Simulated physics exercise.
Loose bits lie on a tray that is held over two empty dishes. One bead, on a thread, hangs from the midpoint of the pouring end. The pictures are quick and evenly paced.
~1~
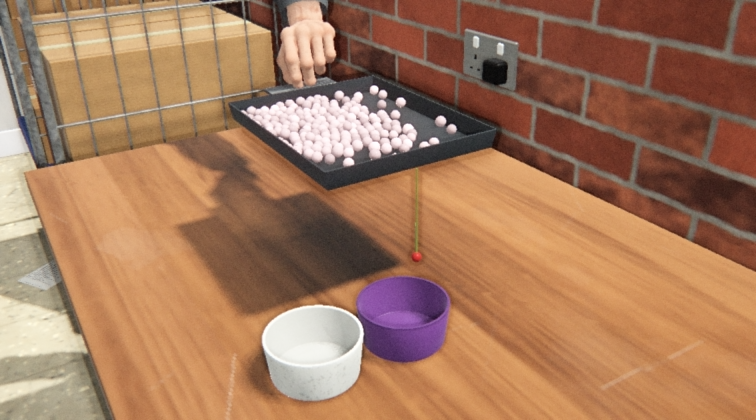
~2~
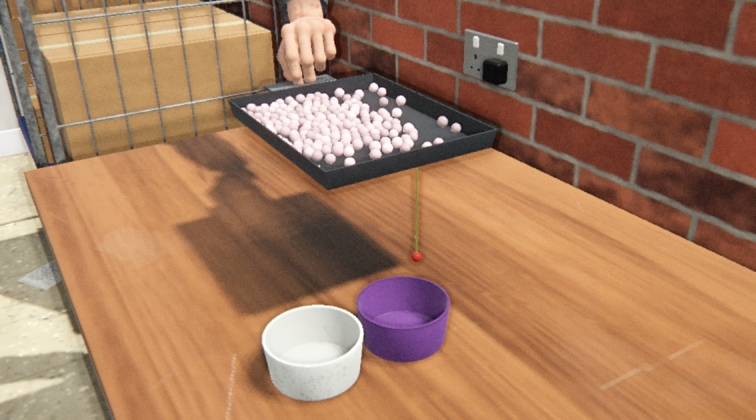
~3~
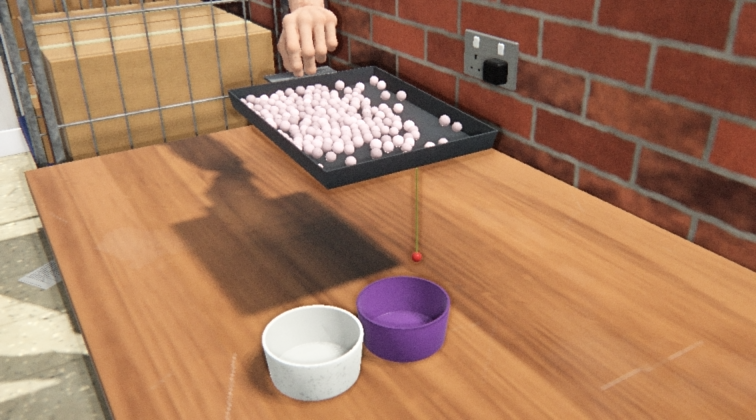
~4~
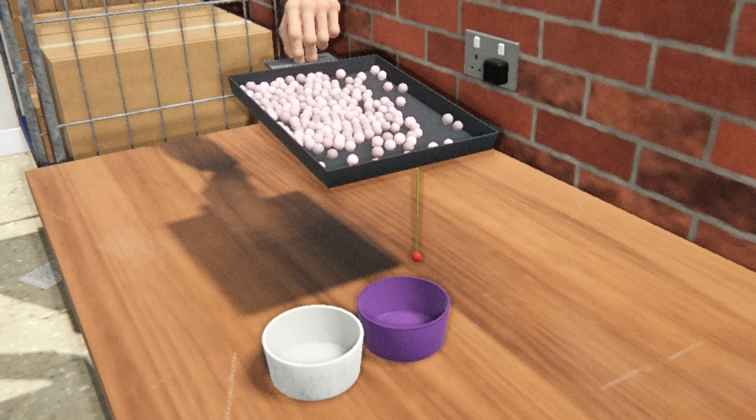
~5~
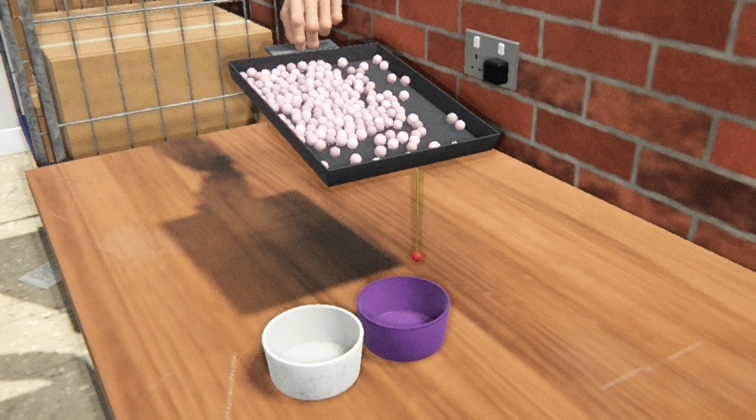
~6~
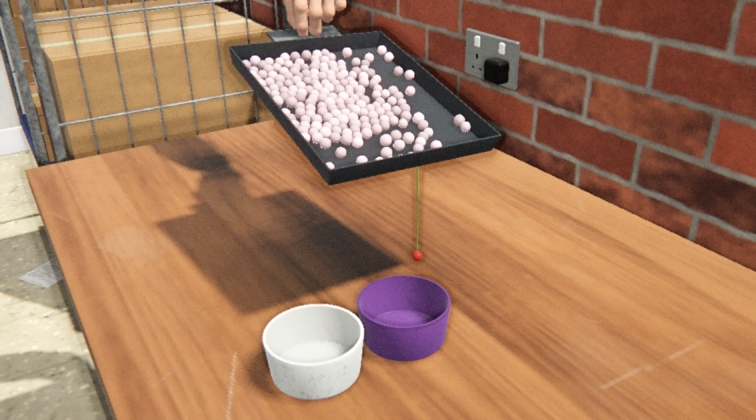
In the video, a hand holds a black tray of small pale pink beads above a white dish and a purple dish on a wooden table, then raises the tray's far end, and the beads shift slightly across it.
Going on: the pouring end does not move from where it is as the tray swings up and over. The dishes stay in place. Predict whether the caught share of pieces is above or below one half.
Below one half.
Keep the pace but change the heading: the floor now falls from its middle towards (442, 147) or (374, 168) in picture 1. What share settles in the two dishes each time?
0 and 80 per cent, in that order.
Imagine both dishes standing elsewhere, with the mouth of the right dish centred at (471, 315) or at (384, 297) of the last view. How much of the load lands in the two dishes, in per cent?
Close to 10 in a hundred, then close to 10 in a hundred.
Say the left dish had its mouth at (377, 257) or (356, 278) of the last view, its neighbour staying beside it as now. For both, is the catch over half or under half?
The first time it's lower than half, the second time lower than half.
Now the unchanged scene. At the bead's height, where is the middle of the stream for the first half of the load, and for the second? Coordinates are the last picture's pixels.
The first part passes (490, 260); everything after passes (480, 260).
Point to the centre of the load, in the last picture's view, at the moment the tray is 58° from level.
I'd put it at about (426, 136).
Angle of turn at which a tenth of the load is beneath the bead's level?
Close to 70° of tilt at that moment.
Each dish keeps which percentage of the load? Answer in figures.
Roughly 0 in a hundred for the left dish, roughly 20 in a hundred for the right dish.
Soon after the last picture, tray tipped steeply; nearly all on the tray; a stray few outside both; a small part in the air.
A little later, tray tipped right over; about a quarter on the tray; a small part in the right dish; about half outside both; about a quarter in the air.
Later still, tray tipped past a quarter turn; about a quarter in the right dish; most outside both.
By the end, tray tipped past a quarter turn; none in the left dish; about a quarter in the right dish; most outside both.
